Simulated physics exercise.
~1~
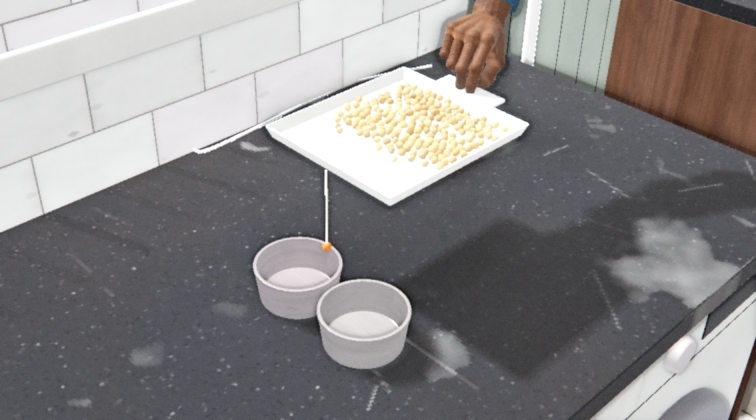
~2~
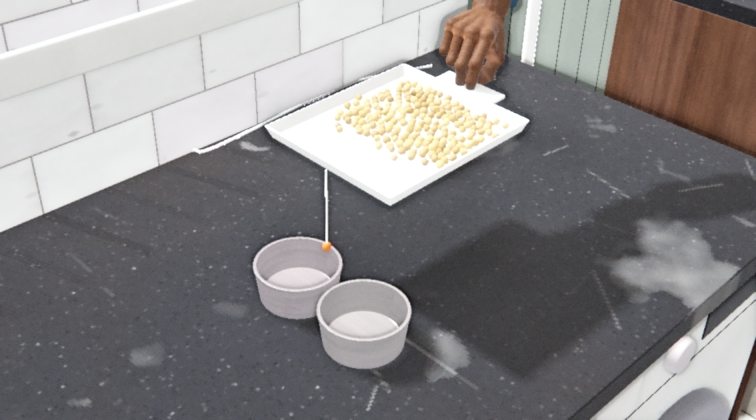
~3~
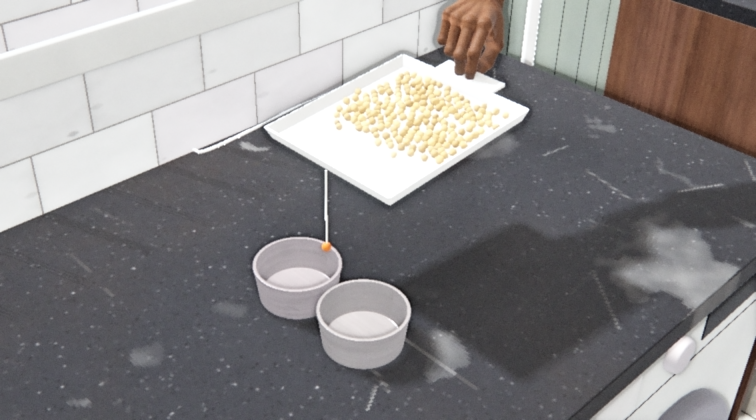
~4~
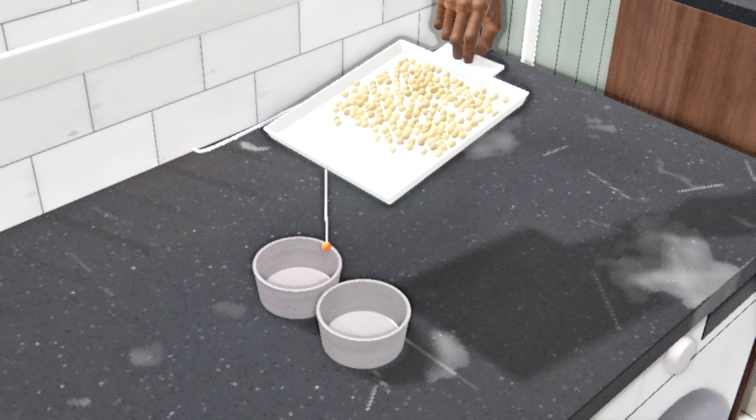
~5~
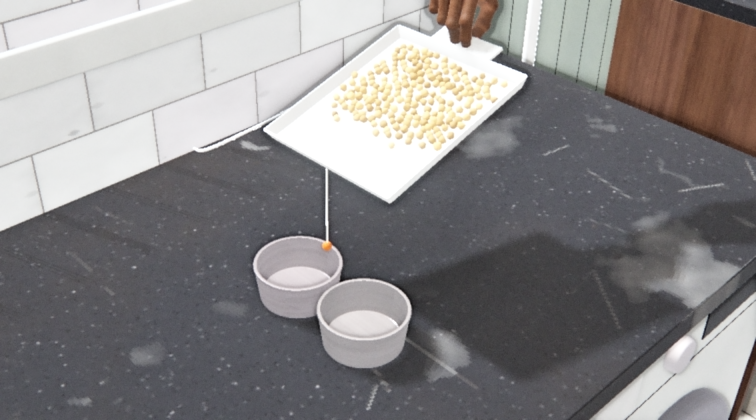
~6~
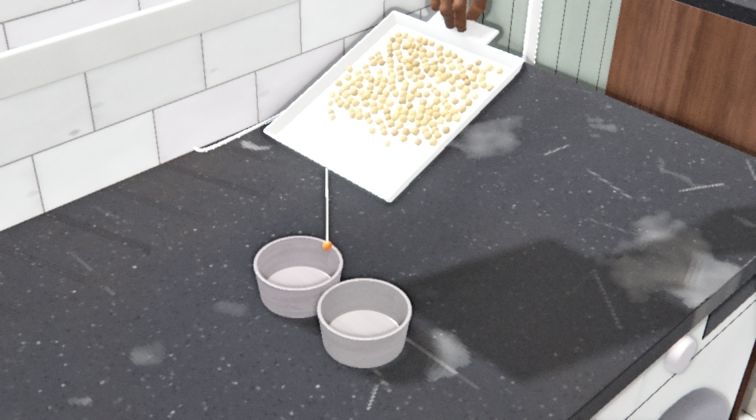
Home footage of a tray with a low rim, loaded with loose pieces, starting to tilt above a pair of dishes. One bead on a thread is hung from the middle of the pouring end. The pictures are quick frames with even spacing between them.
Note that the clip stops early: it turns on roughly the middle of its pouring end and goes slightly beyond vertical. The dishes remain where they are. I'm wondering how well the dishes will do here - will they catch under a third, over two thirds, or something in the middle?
I'd say something in the middle.
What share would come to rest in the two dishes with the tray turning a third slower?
Estimate: Around 60%.
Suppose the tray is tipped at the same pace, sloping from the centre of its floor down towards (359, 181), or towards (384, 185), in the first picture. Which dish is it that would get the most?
Toward the first point it's the dish to the right; toward the second, the dish to the right.
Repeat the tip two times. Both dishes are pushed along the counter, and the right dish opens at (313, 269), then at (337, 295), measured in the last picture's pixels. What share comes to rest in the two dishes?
Around 60 and around 70 per cent, in that order.
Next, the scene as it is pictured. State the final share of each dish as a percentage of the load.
Share at the end - left dish ~ 30 %, right dish ~ 20 %.
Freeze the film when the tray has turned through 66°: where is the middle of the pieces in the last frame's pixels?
Somewhere about pixel (307, 165).
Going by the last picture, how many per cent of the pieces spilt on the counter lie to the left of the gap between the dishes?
I'd guess close to 100 %.
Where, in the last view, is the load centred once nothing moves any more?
Close to (278, 295), more or less.
Just after the last frame, tray tipped steeply; roughly half on the tray; just a few in the right dish; just a few in the left dish; just a few outside both; roughly a third in the air.
A moment on, tray tipped past a quarter turn; about a tenth on the tray; about a tenth in the right dish; roughly a quarter in the left dish; roughly a third outside both; roughly a quarter in the air.
Further on, tray tipped past a quarter turn; about a tenth in the right dish; roughly a third in the left dish; roughly half outside both.
When it is over, tray tipped past a quarter turn; roughly a quarter in the right dish; roughly a third in the left dish; roughly half outside both.
